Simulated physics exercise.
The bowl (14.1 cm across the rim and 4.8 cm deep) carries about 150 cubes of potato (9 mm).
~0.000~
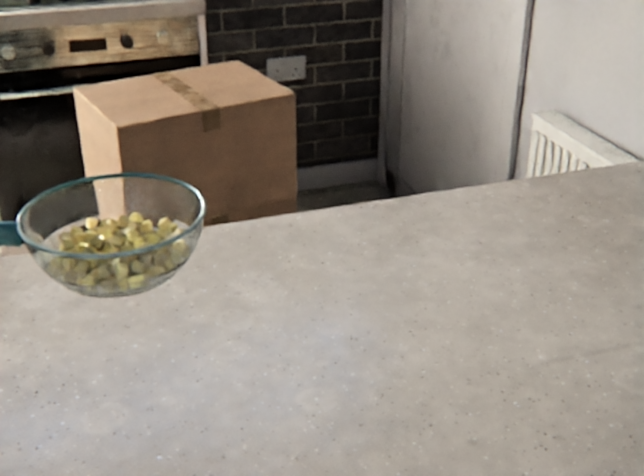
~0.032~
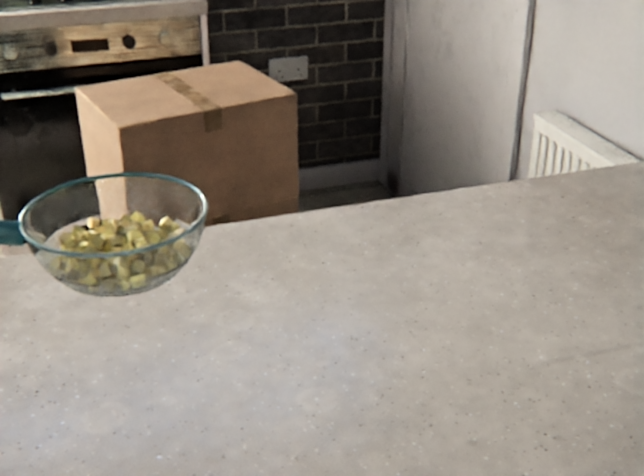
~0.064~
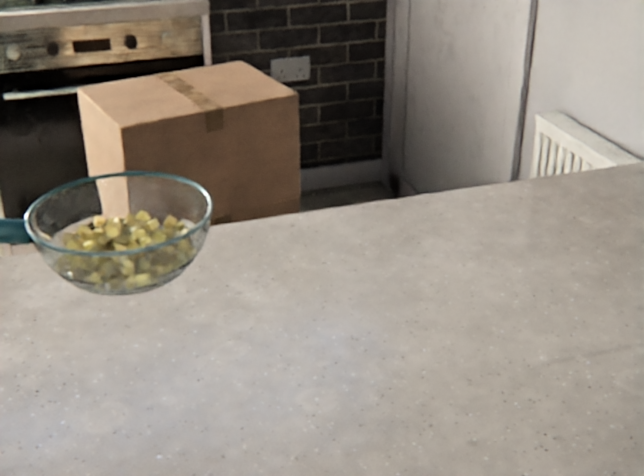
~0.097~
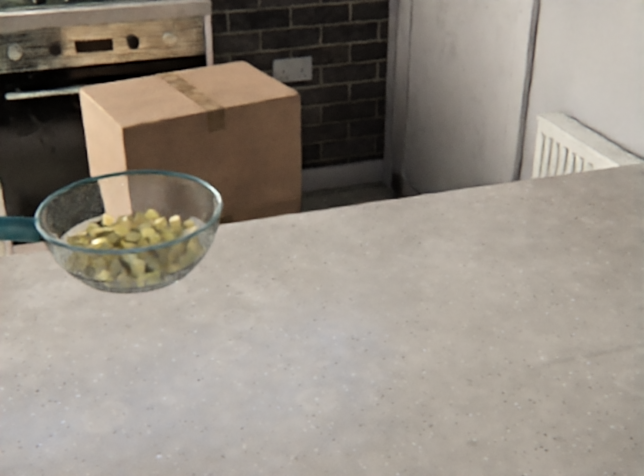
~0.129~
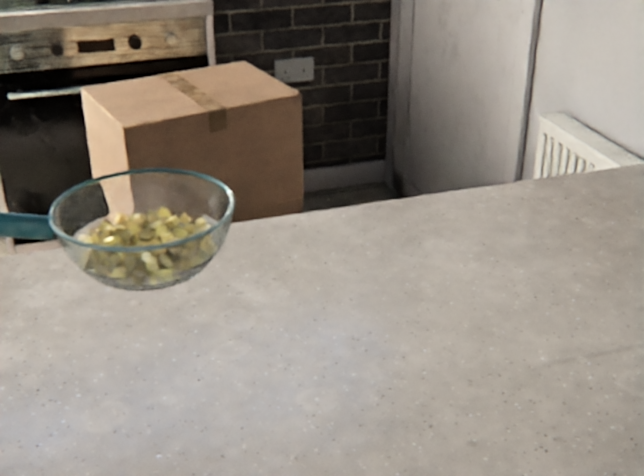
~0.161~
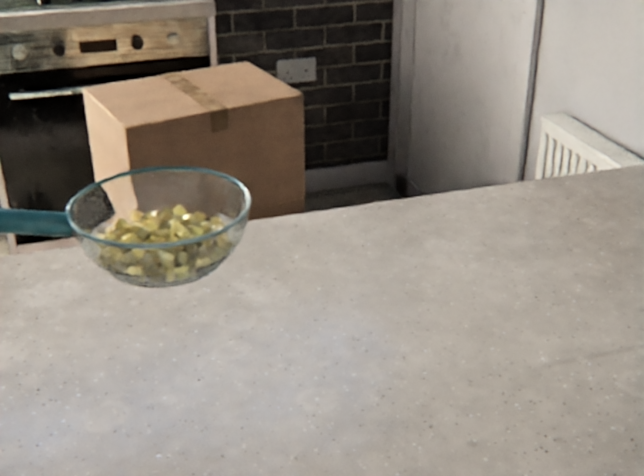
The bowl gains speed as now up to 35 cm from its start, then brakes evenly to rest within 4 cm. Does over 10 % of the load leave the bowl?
Lost: No.
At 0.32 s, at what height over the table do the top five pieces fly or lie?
About 21 cm.
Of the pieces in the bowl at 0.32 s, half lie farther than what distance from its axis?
About 3.5 cm.
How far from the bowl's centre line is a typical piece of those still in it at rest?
Roughly 4.0 cm.
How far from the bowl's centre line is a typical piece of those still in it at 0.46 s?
About 3.5 cm.
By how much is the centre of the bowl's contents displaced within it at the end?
About 3.0 cm.
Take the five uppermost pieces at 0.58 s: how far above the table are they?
Some 23 cm.
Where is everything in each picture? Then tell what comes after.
Bowl at (120, 263); tilt 0 degrees; moved 0.0 cm; leading edge at (202, 199); top of the load at (165, 225), in the first picture.
Bowl at (122, 262); tilt 0 degrees; moved 0.1 cm; leading edge at (204, 199); top of the load at (166, 224), in the second picture.
Bowl at (127, 261); tilt 0 degrees; moved 0.6 cm; leading edge at (209, 198); top of the load at (170, 223), in the third picture.
Bowl at (137, 259); tilt 0 degrees; moved 1.3 cm; leading edge at (218, 196); top of the load at (122, 222), in the fourth picture.
Bowl at (149, 256); tilt 0 degrees; moved 2.4 cm; leading edge at (231, 194); top of the load at (185, 220), in the fifth picture.
Bowl at (165, 254); tilt 0 degrees; moved 3.7 cm; leading edge at (247, 192); top of the load at (150, 217). Its speed is now 0.46 m/s, in the sixth picture.
Then, at 0.32 s, tilt 0 degrees; bowl 100 %; middle of all pieces near (292, 225).
After 0.46 s, tilt 0 degrees; bowl 100 %; middle of all pieces near (457, 200).
After 0.58 s, tilt 0 degrees; bowl 100 %; middle of all pieces near (570, 177).
After 0.70 s, tilt 0 degrees; bowl 100 %; middle of all pieces near (571, 178).
In the end, at 1.2 s, bowl 100 %.
